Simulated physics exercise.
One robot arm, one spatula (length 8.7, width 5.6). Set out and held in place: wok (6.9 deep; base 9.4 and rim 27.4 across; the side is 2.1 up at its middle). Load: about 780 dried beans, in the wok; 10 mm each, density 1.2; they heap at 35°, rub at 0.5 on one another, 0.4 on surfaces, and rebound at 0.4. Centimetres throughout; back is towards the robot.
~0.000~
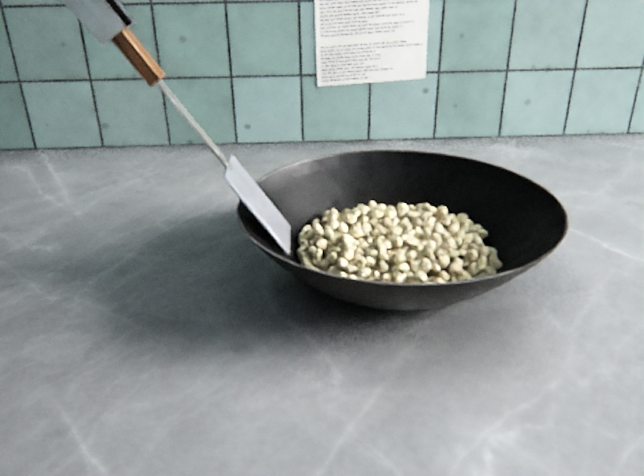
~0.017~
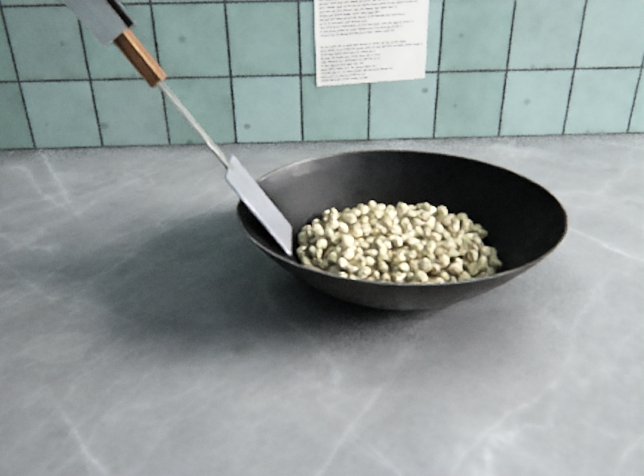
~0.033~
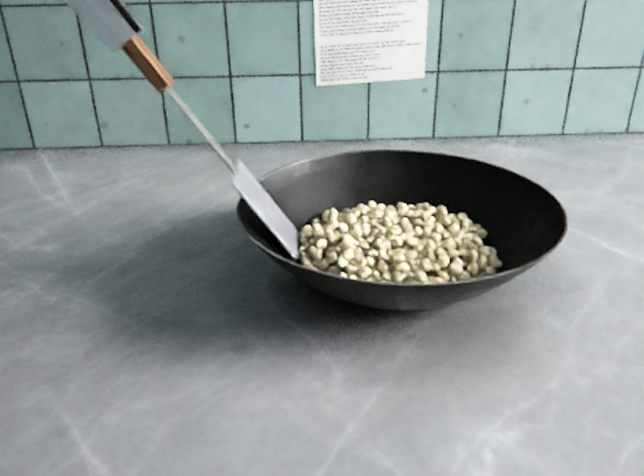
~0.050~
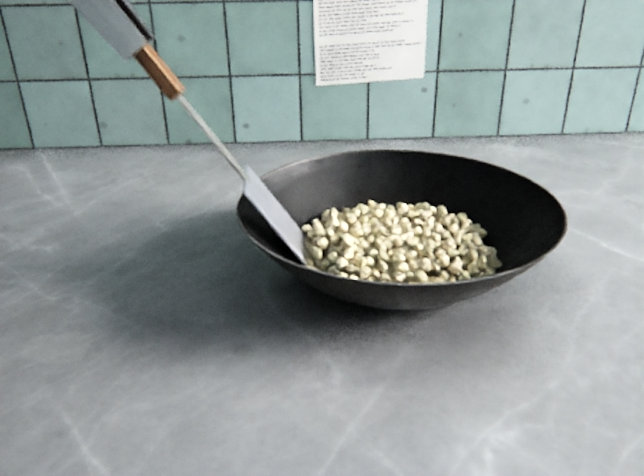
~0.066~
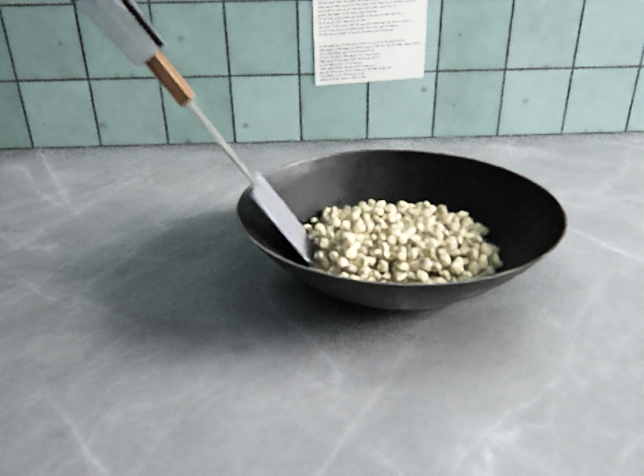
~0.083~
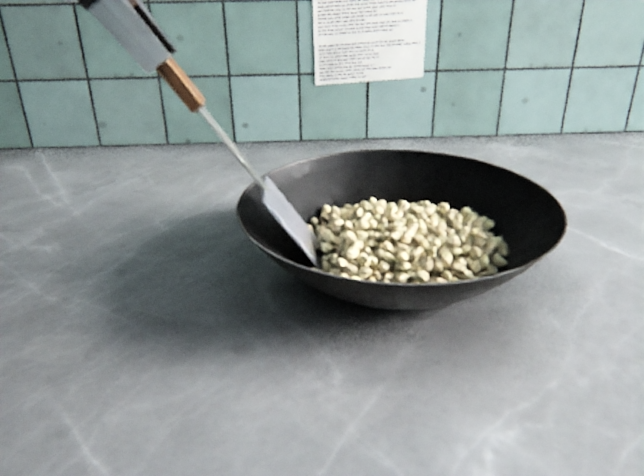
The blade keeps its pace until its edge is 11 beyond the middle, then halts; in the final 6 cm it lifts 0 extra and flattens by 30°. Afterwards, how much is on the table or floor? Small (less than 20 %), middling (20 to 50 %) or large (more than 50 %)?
A small share, less than 20 %, ends on the table or floor.
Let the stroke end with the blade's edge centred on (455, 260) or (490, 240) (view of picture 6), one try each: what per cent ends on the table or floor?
About 0 and 5 per cent.
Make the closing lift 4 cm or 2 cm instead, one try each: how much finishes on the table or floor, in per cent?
About 15 and 15 per cent.
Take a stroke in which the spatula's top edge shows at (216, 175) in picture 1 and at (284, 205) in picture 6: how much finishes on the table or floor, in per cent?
About 25 per cent.
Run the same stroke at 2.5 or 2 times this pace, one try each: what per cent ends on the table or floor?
Some 35 and 30 per cent.
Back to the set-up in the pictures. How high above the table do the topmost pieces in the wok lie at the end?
Some 9.0 cm.
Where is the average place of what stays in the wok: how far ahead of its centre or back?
About 4.0 cm ahead.
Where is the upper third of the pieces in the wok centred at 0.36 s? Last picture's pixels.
At about (496, 212).
After 0.22 s, sloping 56°, highest piece 5 above the table; 784 in the wok.
After 0.36 s, sloping 47°, highest piece 9 above the table; 784 in the wok.
After 0.63 s, sloping 26°, highest piece 9 above the table; 685 in the wok, 98 on the table or floor, 1 on the blade or in flight.
After 1.68 s, sloping 26°, highest piece 9 above the table; 684 in the wok, 100 on the table or floor.
In the end, 684 in the wok, 100 on the table or floor. That is 13 % on the table or floor.
